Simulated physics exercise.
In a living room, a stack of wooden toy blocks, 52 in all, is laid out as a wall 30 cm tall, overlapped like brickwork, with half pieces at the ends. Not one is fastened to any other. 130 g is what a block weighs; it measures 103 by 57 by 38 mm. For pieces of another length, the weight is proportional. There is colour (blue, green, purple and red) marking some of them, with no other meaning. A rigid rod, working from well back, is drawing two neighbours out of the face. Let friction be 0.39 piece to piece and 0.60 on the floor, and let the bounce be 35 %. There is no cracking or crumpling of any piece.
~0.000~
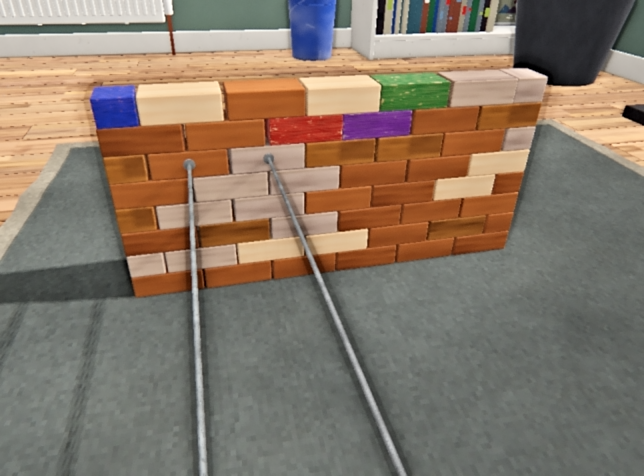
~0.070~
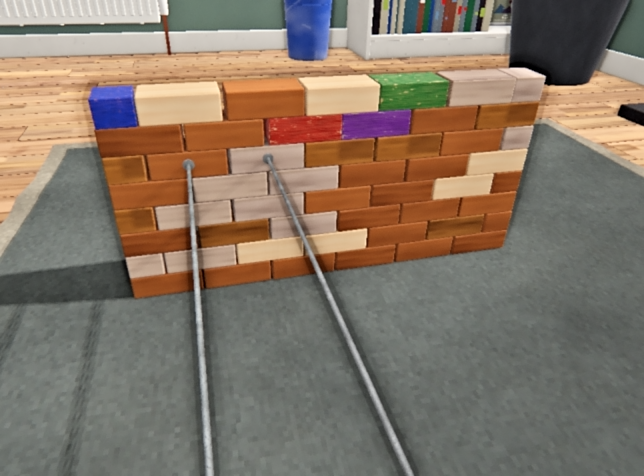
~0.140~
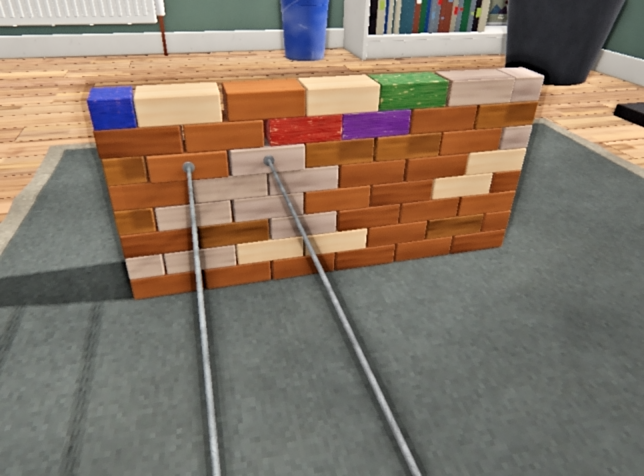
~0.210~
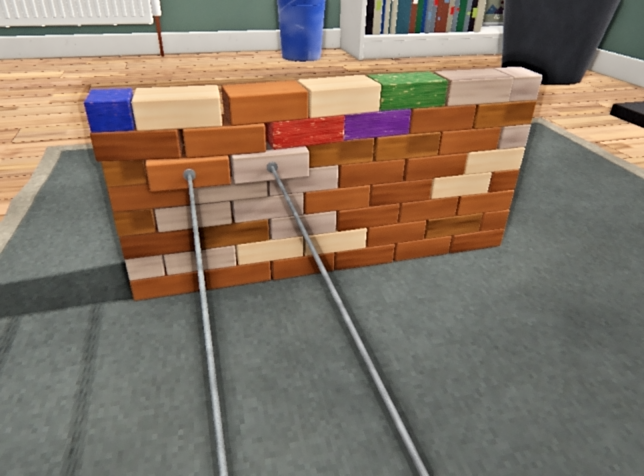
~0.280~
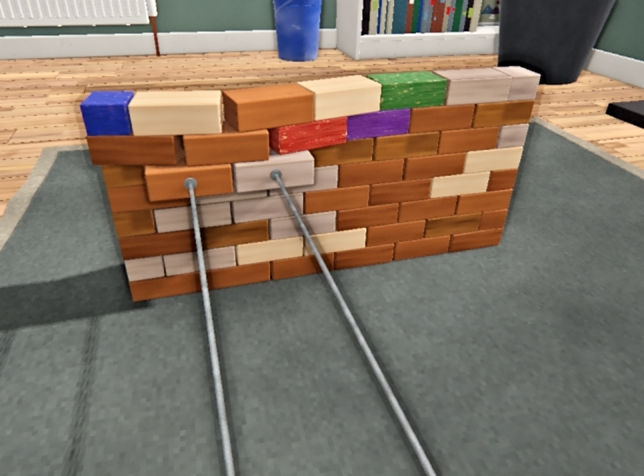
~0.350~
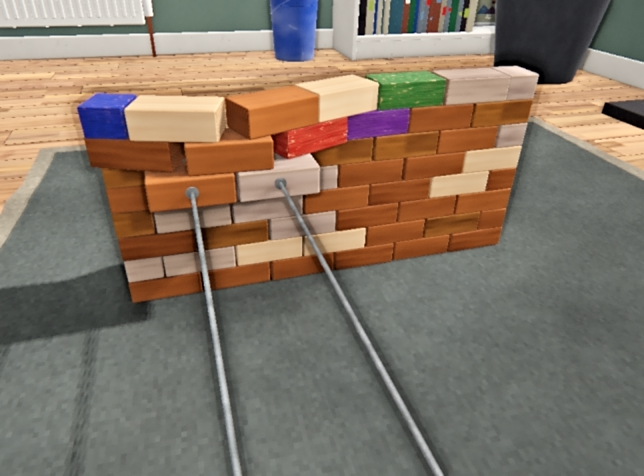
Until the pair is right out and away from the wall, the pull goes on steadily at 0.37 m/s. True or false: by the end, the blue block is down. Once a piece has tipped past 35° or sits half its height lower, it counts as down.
True.
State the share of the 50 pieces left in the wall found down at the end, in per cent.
The share is about 15 in a hundred.
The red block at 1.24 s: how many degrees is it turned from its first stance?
Its tilt comes to about 120° at that moment.
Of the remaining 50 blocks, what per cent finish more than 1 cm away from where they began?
That makes 15 percent.
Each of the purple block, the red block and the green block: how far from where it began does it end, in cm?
The purple one ends around 0 cm from its start, the red one around 34 cm and the green one around 0 cm.
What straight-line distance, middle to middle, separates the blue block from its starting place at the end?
Start and end lie near 41 cm apart.
By 0.50 s, none of the 50 other blocks down, 8 disturbed; blue block moved 39 mm; red block moved 41 mm.
By 0.74 s, 4 of the 50 other blocks down; blue block on its side; red block tilted 28°.
By 0.98 s, 6 of the 50 other blocks down; blue block upside down; red block on its side.
By 1.24 s, 7 of the 50 other blocks down; blue block on its side; red block on its side.
When it is over (1.7 s), 7 of the 50 other blocks down; blue block upside down; red block on its side; purple block unmoved. In pixels of the last frame, middles, red block near (374, 356).
